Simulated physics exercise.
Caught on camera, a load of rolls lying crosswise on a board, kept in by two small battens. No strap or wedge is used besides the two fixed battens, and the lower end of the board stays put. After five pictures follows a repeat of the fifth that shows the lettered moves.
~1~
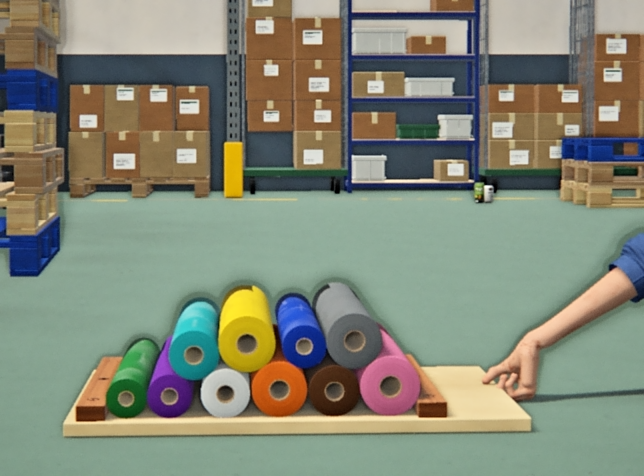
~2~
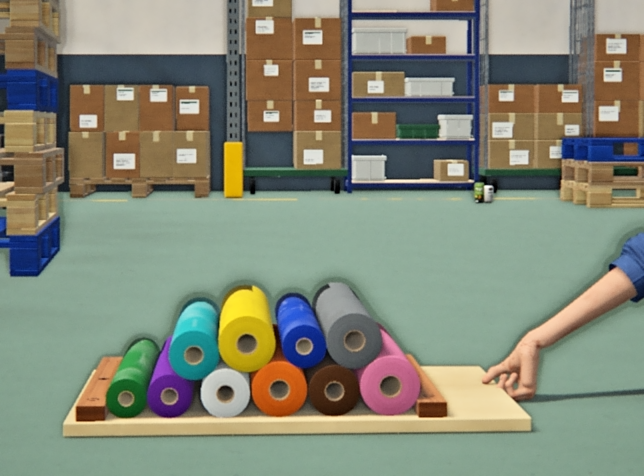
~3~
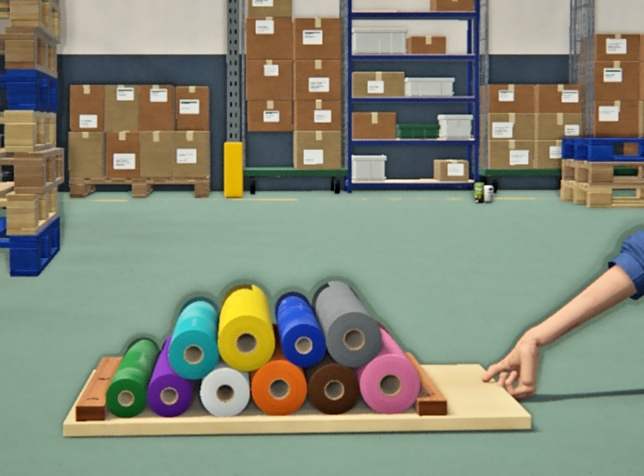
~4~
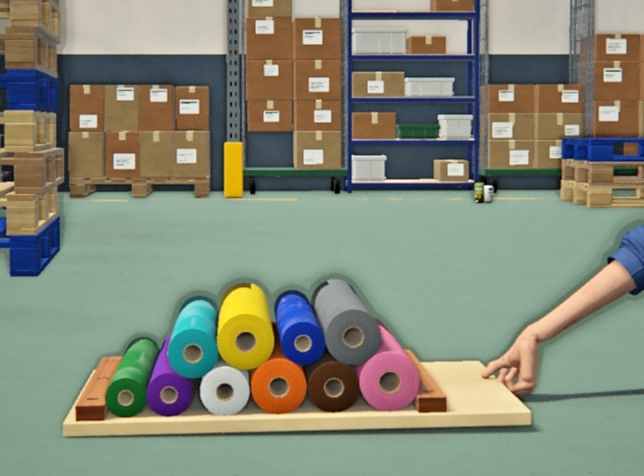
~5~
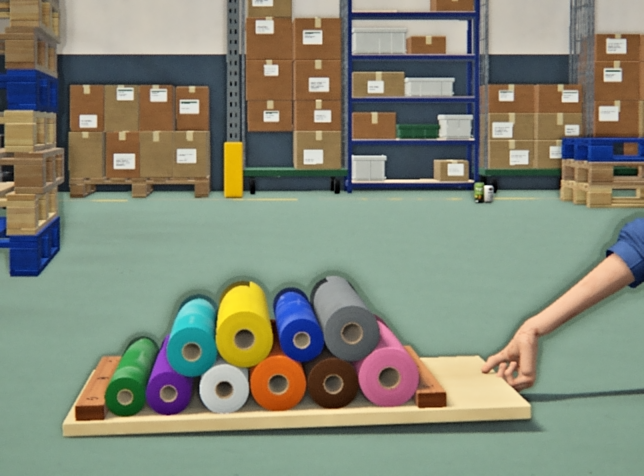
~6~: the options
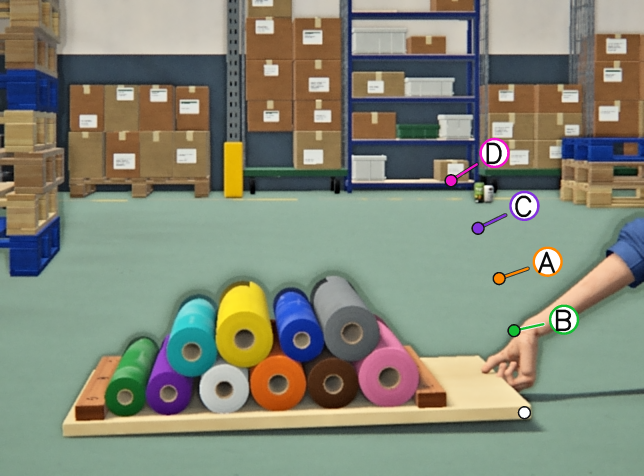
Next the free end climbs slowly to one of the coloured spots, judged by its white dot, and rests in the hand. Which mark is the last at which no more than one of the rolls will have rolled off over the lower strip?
Mark A is as high as it can go.
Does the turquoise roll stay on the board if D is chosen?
The turquoise roll: No.
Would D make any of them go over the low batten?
Yes.
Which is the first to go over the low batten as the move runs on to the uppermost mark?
First is the turquoise one.
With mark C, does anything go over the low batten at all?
At C: Yes.
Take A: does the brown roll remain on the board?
The brown roll: Yes.
On the marked copy, A at (499, 278); B at (514, 331); C at (478, 228); D at (451, 181); the white dot at (524, 412).
Following A. Soon after the start, board at 14°.
Later, board at 19°.
In the end, board at 19°, one over the low batten (turquoise).
As for the rest, B one over the low batten (turquoise); C four over the low batten (yellow, grey, turquoise, blue); D four over the low batten (yellow, grey, turquoise, blue).
